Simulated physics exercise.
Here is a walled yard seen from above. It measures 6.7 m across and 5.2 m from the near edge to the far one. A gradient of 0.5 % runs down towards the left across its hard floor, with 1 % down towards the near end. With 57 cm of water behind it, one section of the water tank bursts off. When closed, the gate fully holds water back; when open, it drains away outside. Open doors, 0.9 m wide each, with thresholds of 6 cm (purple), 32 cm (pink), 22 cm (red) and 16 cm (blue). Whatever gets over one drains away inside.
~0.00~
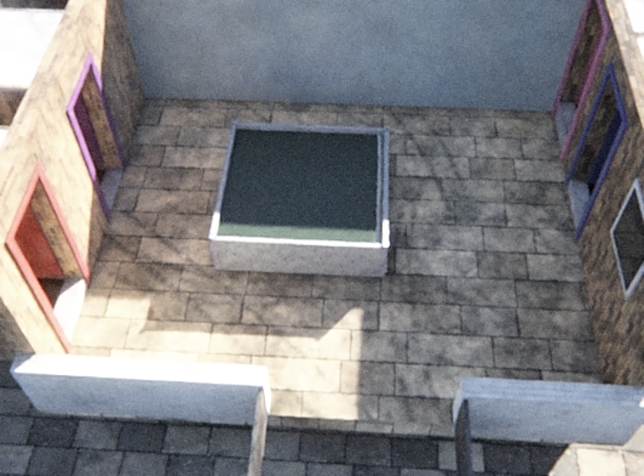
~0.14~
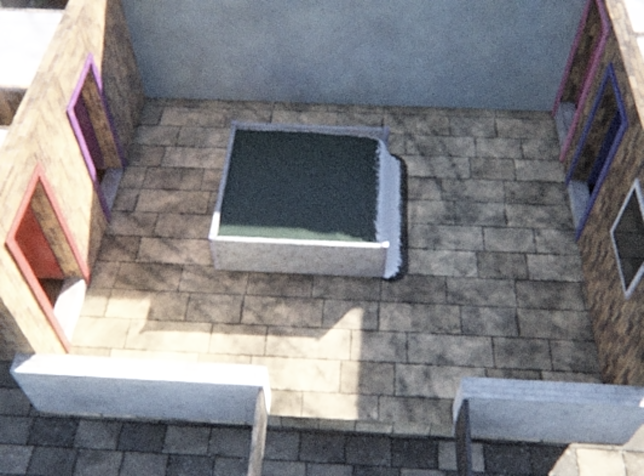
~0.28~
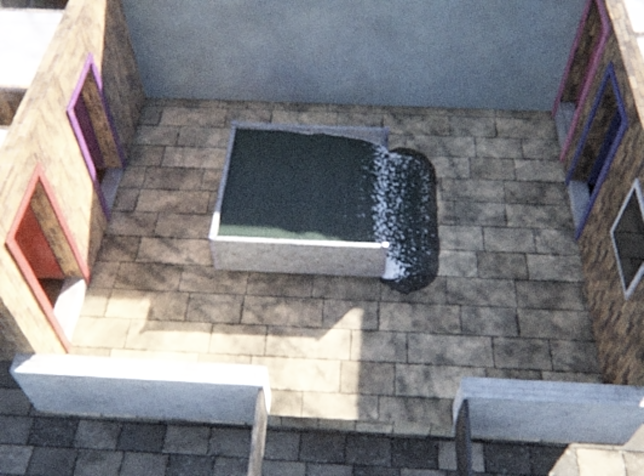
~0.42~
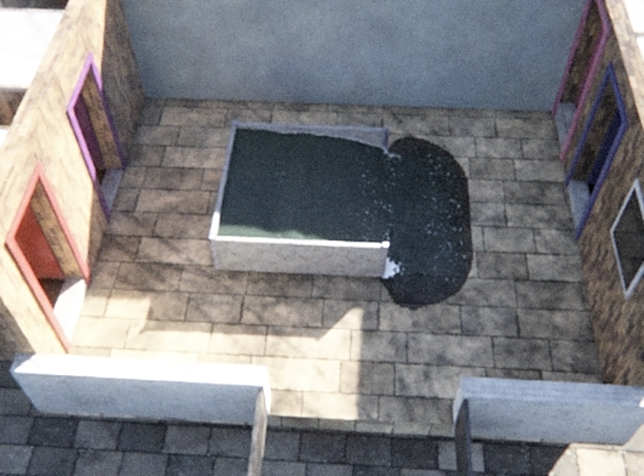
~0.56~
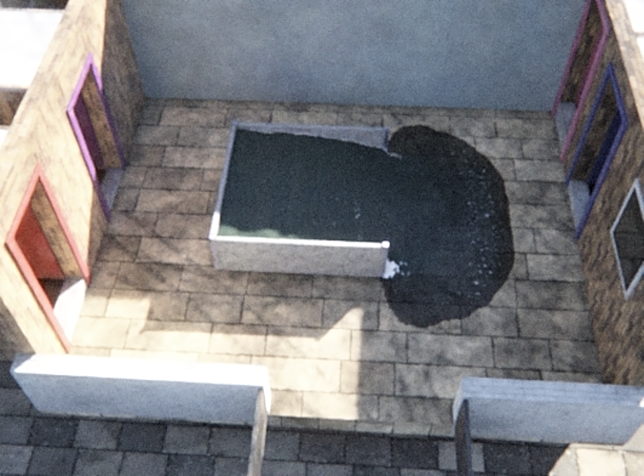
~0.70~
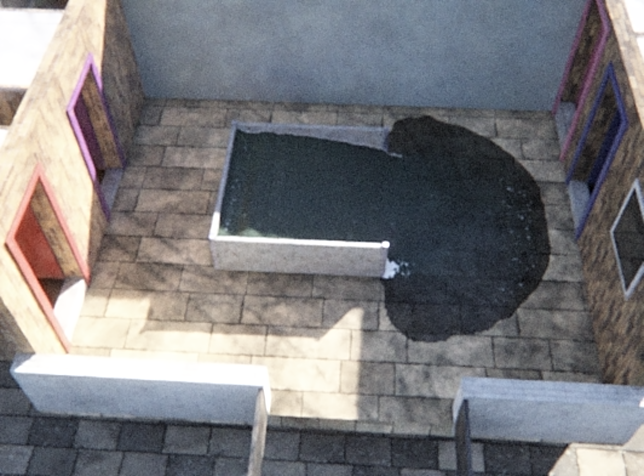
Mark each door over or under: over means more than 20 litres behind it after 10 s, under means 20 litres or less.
Purple door under, pink door under, red door under, blue door over.
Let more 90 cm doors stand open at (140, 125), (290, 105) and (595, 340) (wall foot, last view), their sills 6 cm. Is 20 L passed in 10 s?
More, less, more.
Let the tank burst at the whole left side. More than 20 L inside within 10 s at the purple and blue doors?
Well, against that limit, at purple it's too much, and at blue it's within bounds.
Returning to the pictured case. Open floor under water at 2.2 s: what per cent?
Close to 40 in a hundred.
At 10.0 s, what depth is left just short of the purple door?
About 7.5 cm.
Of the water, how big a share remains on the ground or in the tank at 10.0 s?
Some 80 out of every hundred parts.
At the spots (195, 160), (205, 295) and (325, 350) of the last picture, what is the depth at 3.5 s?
Spot one 0 cm, spot two 0 cm, spot three 0 cm.
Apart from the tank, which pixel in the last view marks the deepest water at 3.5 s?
Location: Approx. (607, 414).
After 1.4 s water covers 35 % of the floor and is deepest (34 cm) near (571, 215); purple door not reached, pink door 12 cm at the sill, 0 L in, red door not reached, blue door 32 cm at the sill, 25 L in.
After 2.2 s water covers 40 % of the floor and is deepest (41 cm) near (607, 414); purple door not reached, pink door 25 cm at the sill, 0 L in, red door not reached, blue door 32 cm at the sill, 91 L in.
After 3.5 s water covers 45 % of the floor and is deepest (30 cm) near (607, 414); purple door not reached, pink door 22 cm at the sill, 0 L in, red door not reached, blue door 22 cm at the sill, 159 L in.
After 6.0 s water covers 90 % of the floor and is deepest (16 cm) near (515, 409); purple door not reached, pink door 9 cm at the sill, 0 L in, red door 13 cm at the sill, 0 L in, blue door 9 cm at the sill, 170 L in.
After 10.0 s water covers 100 % of the floor and is deepest (14 cm) near (202, 249); purple door 7 cm at the sill, 7 L in, pink door 3 cm at the sill, 0 L in, red door 11 cm at the sill, 0 L in, blue door 5 cm at the sill, 171 L in.
